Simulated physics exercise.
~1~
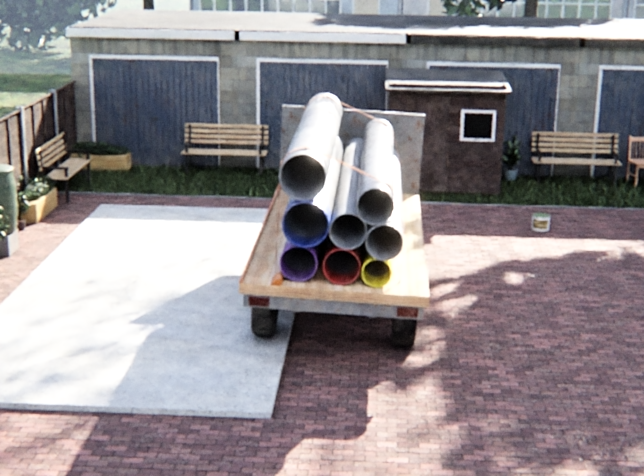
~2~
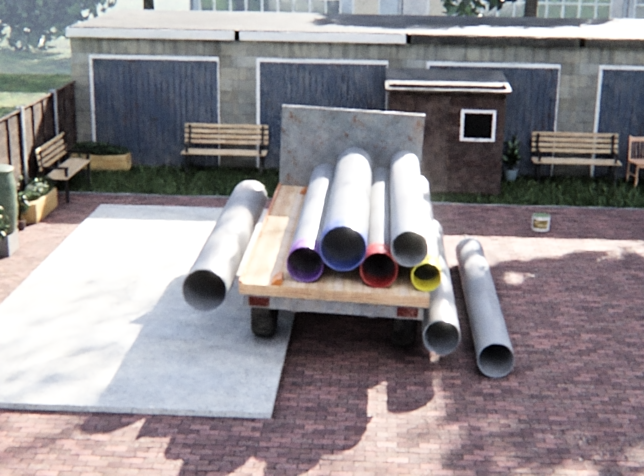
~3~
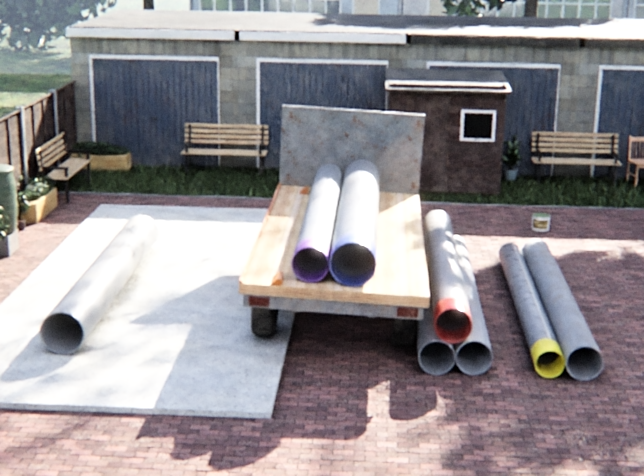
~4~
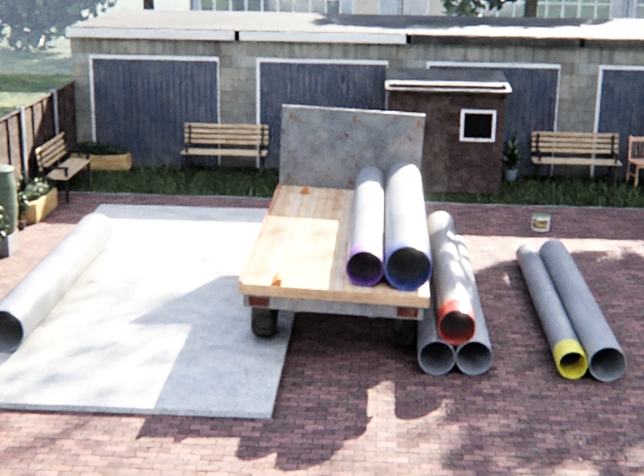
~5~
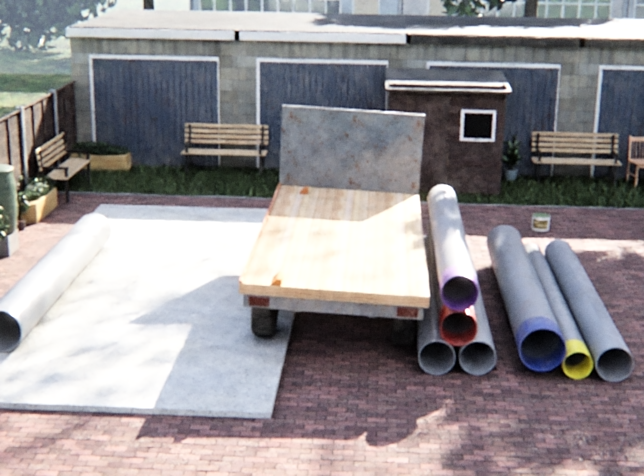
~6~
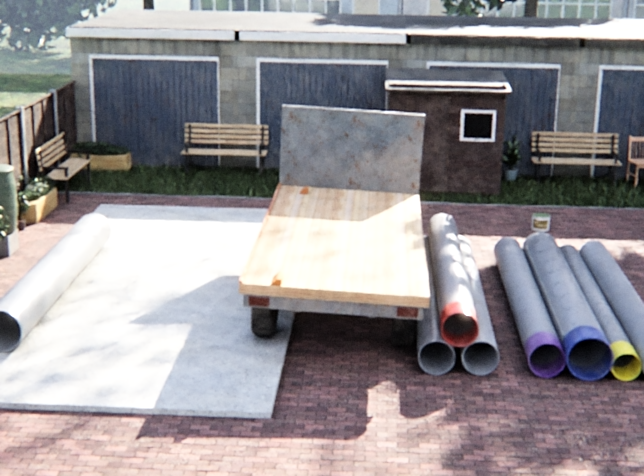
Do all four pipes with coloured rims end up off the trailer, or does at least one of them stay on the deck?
All four end up off the trailer. The yellow, red, blue and purple pipes all go over the right side, and none is left on the deck.
In the video, a stack of grey pipes, some with coloured rims, collapses on a flatbed trailer. One drops off the left while others, including yellow and red, spill right; then the blue and purple ones roll off the right too, leaving the deck empty.
